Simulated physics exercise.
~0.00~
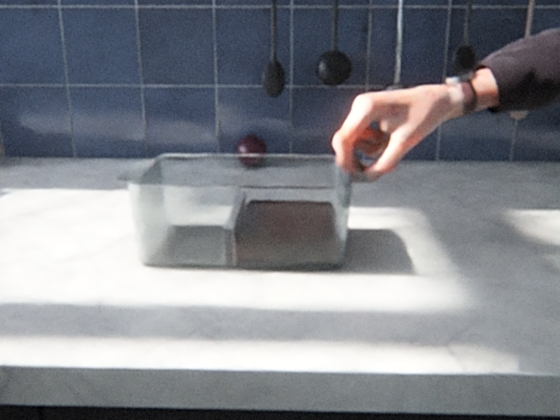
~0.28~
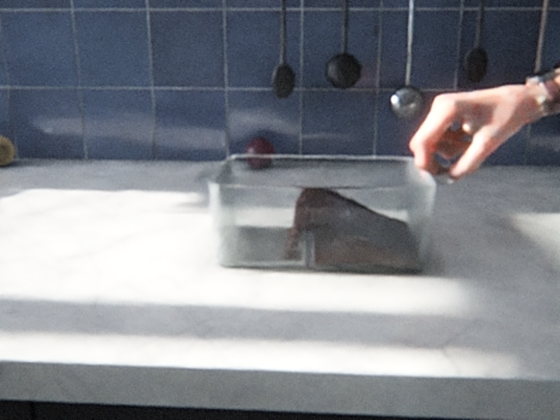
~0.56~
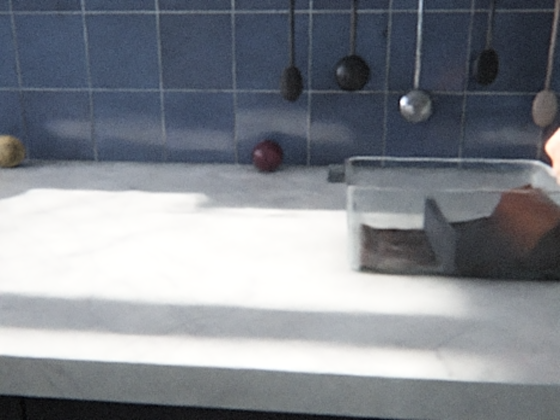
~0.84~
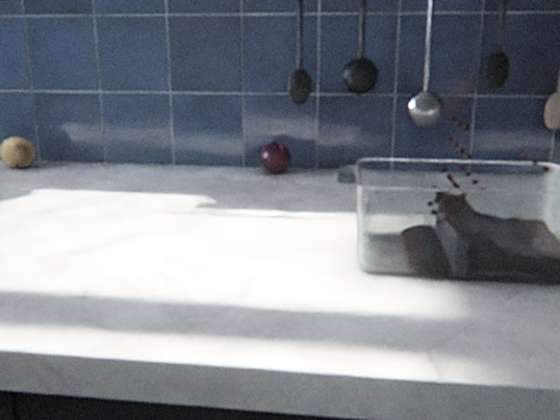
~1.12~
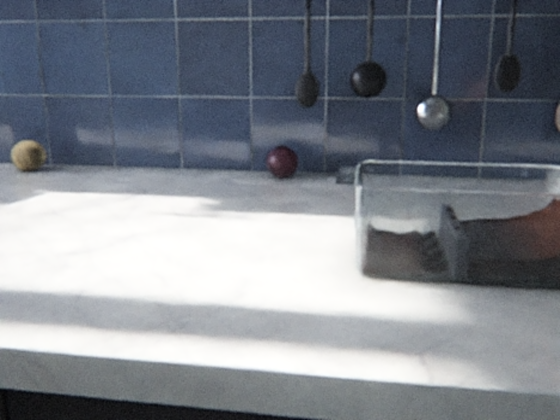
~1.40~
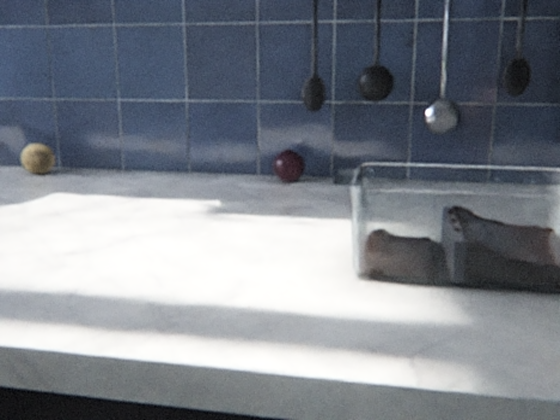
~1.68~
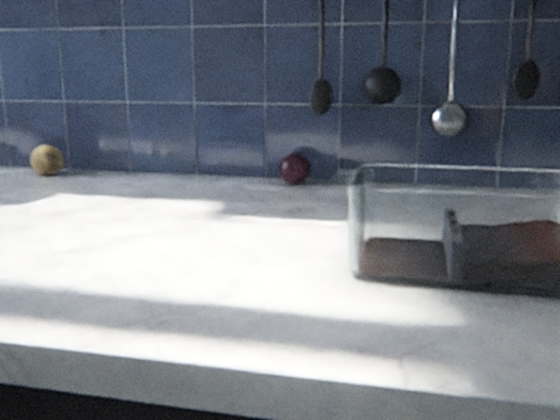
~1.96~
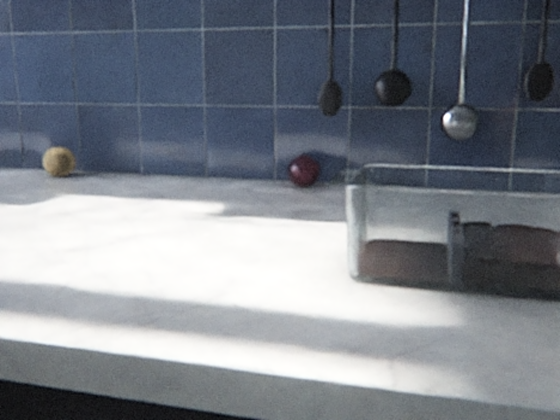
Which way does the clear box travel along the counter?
The box slides to the right, with a hand at its right end.
